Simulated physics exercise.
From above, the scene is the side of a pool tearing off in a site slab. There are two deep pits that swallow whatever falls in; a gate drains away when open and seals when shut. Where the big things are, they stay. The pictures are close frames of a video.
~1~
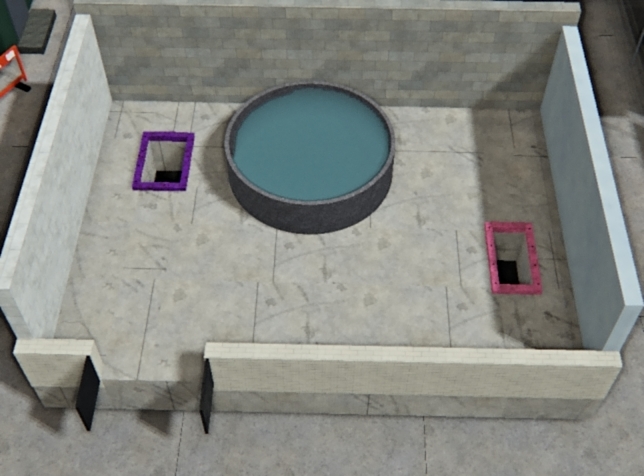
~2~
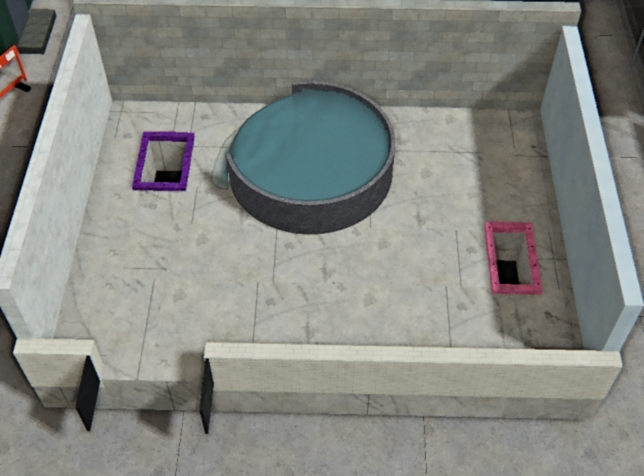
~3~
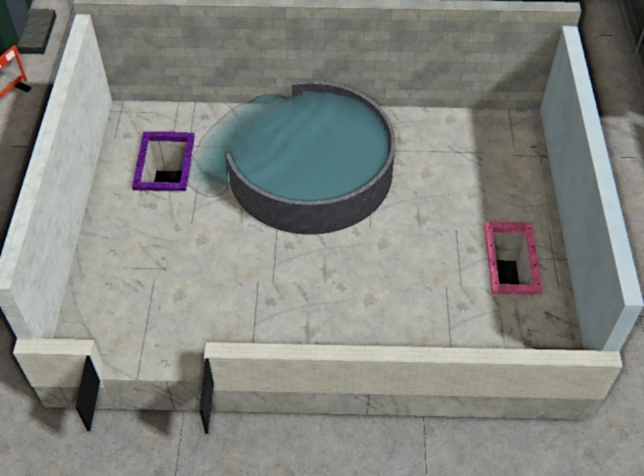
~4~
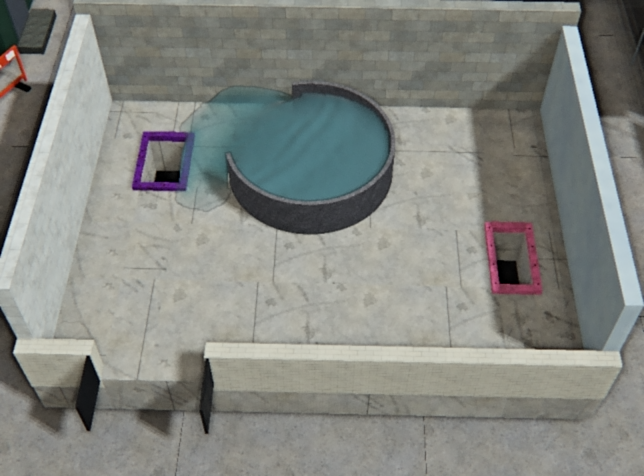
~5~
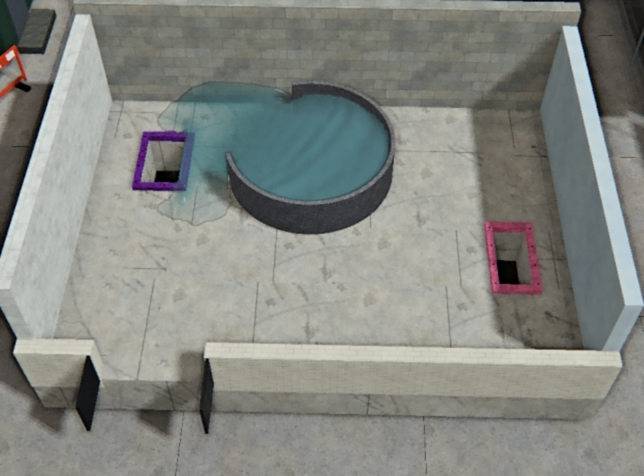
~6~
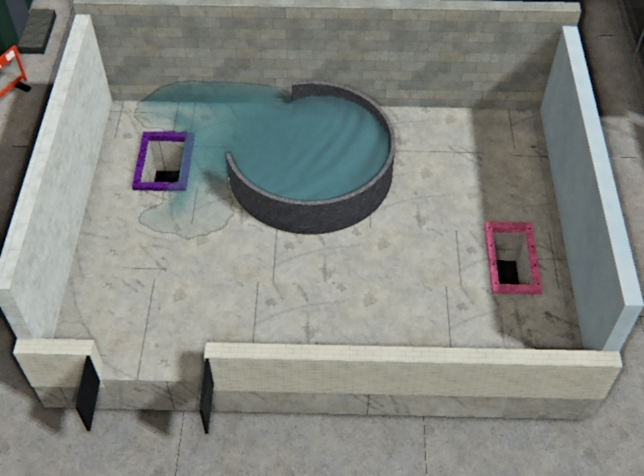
In a walled concrete yard, the left side of a round tank opened up, and blue-green water poured out through the gap, spreading across the floor and around the purple-framed hole.
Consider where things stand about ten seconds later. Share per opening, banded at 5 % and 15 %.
As I see it, the gate claims a heavy share - exceeding fifteen per cent. The pink pit claims a light share - short of five per cent. The purple pit claims a heavy share - exceeding fifteen per cent.
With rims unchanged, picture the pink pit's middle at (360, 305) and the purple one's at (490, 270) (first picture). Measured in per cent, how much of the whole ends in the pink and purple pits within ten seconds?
Parts in a hundred: Pink 0, purple 0.
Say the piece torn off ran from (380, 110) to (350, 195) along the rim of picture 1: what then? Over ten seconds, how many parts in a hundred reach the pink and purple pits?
Estimates in per cent: Pink 20, purple 0.
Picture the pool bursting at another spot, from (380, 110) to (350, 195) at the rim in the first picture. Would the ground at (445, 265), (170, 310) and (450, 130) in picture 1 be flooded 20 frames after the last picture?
So the first one is drenched, the next left untouched, and the last drenched.
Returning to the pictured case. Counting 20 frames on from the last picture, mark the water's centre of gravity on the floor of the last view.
I'd say near (235, 172).
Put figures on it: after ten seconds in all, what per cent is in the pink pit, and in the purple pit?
0 in a hundred, then 26 in a hundred.
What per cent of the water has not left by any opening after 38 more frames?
Some 62 parts in a hundred have not run off.
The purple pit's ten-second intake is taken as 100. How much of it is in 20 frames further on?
I make it 75 per cent.
A moment on, water covers 20 % of the floor; the gate 0 %, the pink pit 0 %, the purple pit 6 %.
Next, water covers 30 % of the floor; the gate 0 %, the pink pit 0 %, the purple pit 12 %.
Then, water covers 50 % of the floor; the gate 2 %, the pink pit 0 %, the purple pit 20 %.
Later, water covers 65 % of the floor; the gate 11 %, the pink pit 0 %, the purple pit 26 %.
In the end, water covers 90 % of the floor; the gate 19 %, the pink pit 0 %, the purple pit 27 %.
